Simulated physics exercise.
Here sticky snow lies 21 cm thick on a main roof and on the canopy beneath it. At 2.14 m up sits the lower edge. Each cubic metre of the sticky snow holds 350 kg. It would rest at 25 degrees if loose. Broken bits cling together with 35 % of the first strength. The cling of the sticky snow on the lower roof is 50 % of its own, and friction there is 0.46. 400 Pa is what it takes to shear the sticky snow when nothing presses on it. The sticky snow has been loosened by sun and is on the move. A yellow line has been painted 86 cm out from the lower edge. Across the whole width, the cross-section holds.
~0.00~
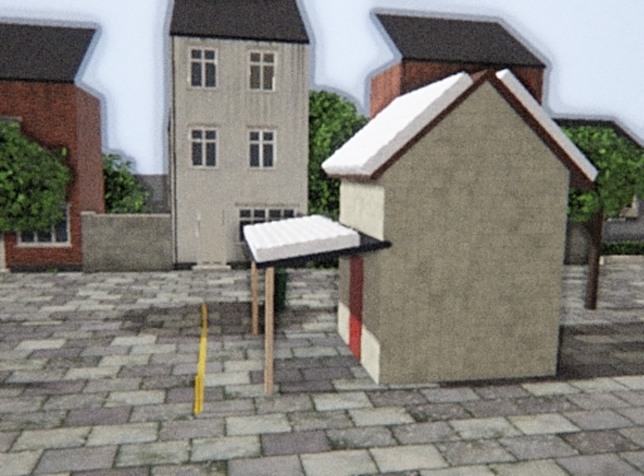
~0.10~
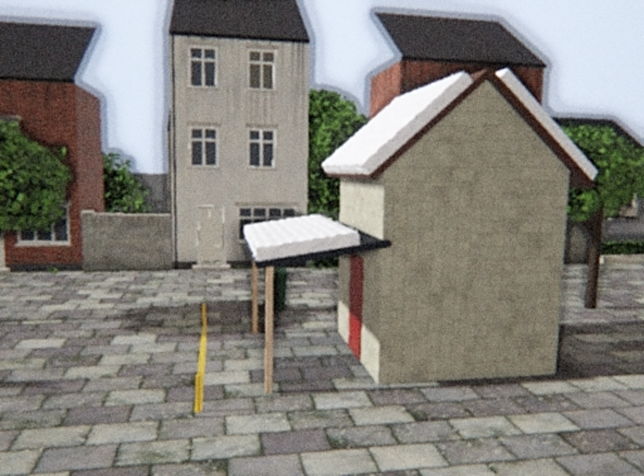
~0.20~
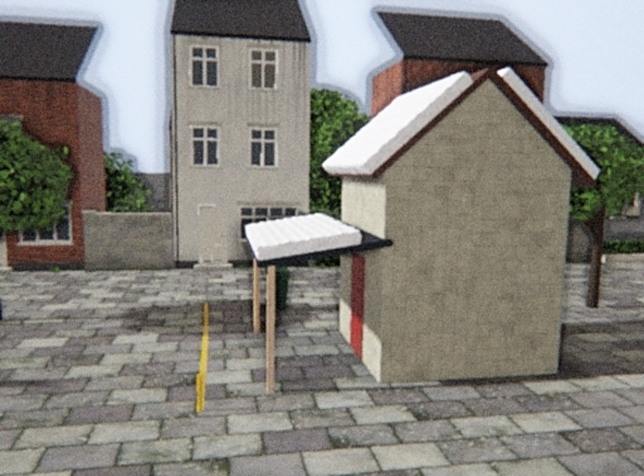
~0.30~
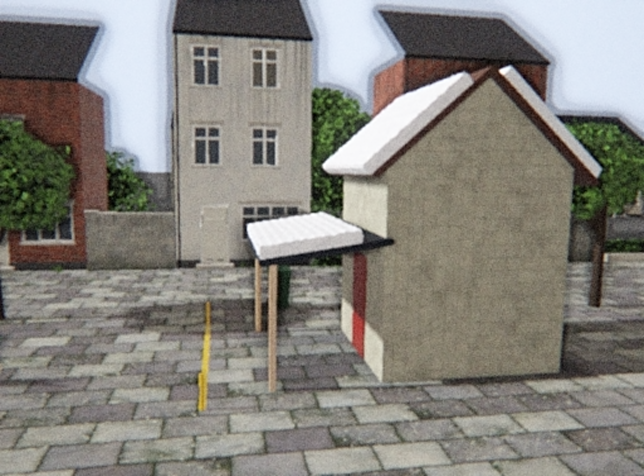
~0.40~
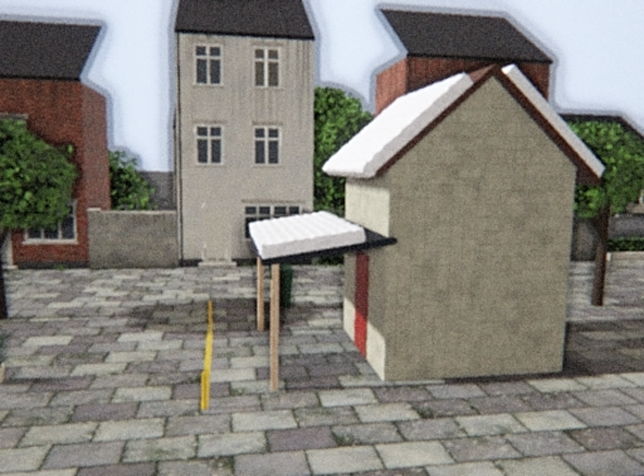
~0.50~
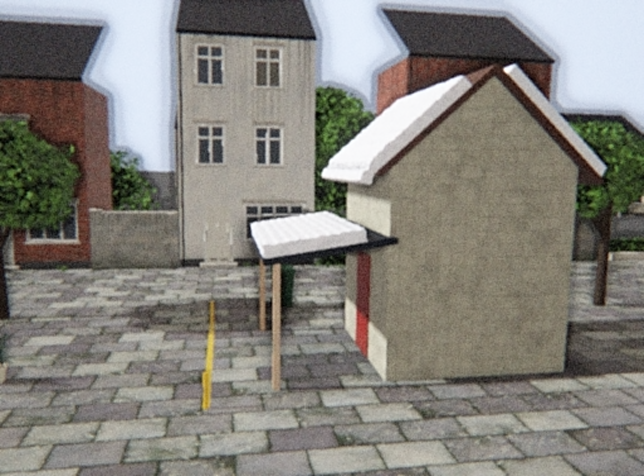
A small house with snow on its roof and canopy stands almost still on grey paving.
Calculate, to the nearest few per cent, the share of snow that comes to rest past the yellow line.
Roughly 6 per cent.
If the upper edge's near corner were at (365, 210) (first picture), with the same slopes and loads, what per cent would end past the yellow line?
0 %, roughly.
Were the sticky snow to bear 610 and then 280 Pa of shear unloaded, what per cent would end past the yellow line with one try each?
You'd see 0 percent the first time and 12 percent the second.
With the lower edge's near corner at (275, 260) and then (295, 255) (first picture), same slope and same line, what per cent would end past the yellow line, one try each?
I'd expect around 12 percent the first time and around 20 percent the second.
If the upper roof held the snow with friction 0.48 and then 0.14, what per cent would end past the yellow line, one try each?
In turn about 14 %, 35 %.
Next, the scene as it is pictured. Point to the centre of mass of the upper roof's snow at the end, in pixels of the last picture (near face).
Centre noted at roughly (298, 275).
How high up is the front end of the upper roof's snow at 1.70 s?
Roughly 2.4 m.
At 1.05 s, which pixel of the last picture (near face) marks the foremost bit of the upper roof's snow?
At roughly (326, 231).
After 1.05 s, none is below the lower edge and 0 % is past the line.
After 1.70 s, none is below the lower edge and 0 % is past the line.
After 2.35 s, 3 % is below the lower edge and 0 % is past the line.
After 3.00 s, 20 % is below the lower edge and 5 % is past the line.
After 4.40 s, 21 % is below the lower edge and 6 % is past the line.
